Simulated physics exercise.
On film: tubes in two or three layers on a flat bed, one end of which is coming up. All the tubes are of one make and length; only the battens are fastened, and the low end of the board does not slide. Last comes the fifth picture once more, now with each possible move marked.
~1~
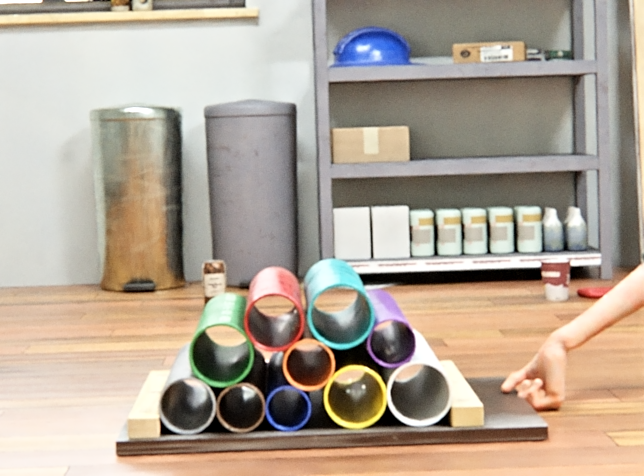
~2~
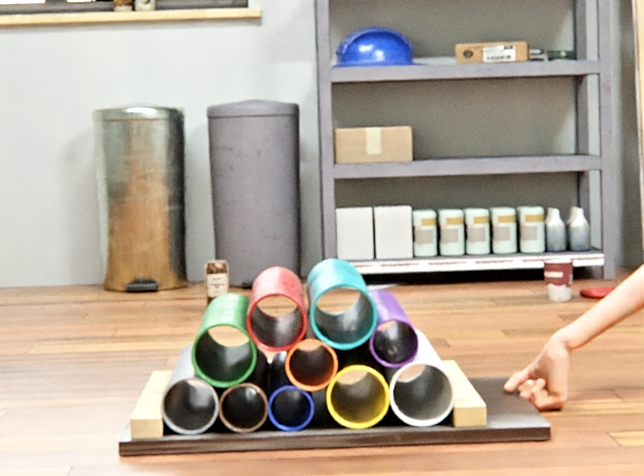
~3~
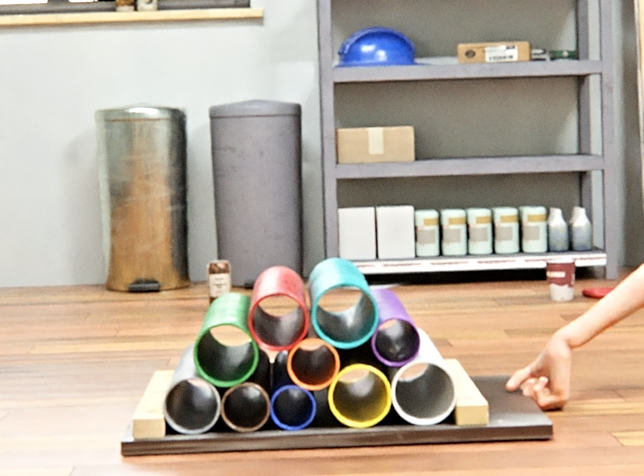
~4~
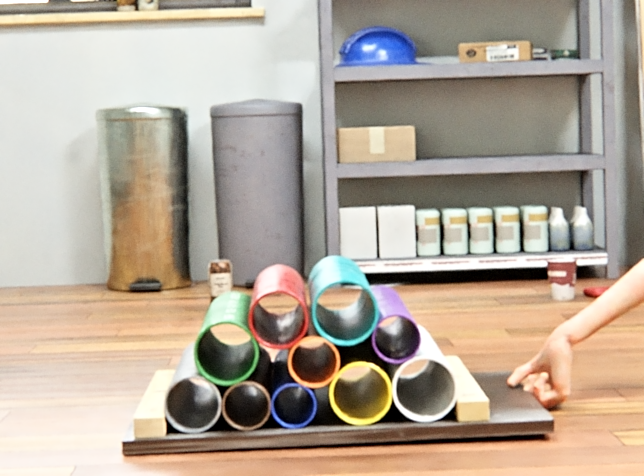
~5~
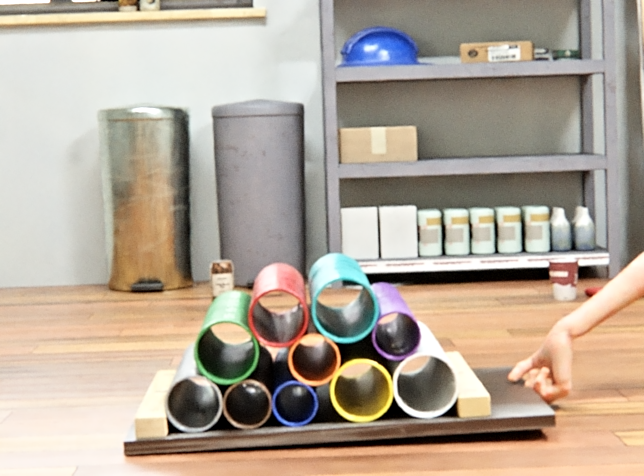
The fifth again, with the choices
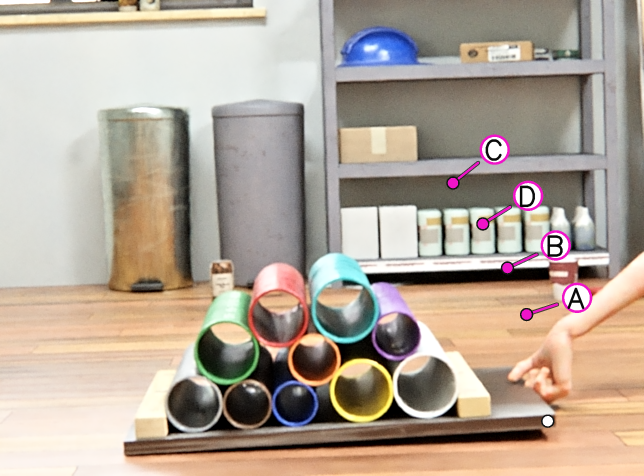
A hand at the right lifted the end of a dark board very slightly, while the colourful tubes stacked on it between two wooden blocks kept their places, with shelves and bins standing behind.
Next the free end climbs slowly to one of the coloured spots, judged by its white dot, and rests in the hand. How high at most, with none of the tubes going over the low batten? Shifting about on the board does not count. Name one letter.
The last mark within the limit is A.
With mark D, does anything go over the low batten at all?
Yes, at D.
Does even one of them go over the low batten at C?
At C: Yes.
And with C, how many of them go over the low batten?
The count is five.
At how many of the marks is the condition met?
One of the four.
On the marked copy, A at (527, 315); B at (508, 268); C at (453, 183); D at (483, 224); the white dot at (548, 421).
With A. Early on, board at 13°.
Further on, board at 16°.
At the end, board at 16°, none over the low batten.
As for the rest, B four over the low batten (orange, green, turquoise, red); C five over the low batten; D four over the low batten (orange, green, turquoise, red).
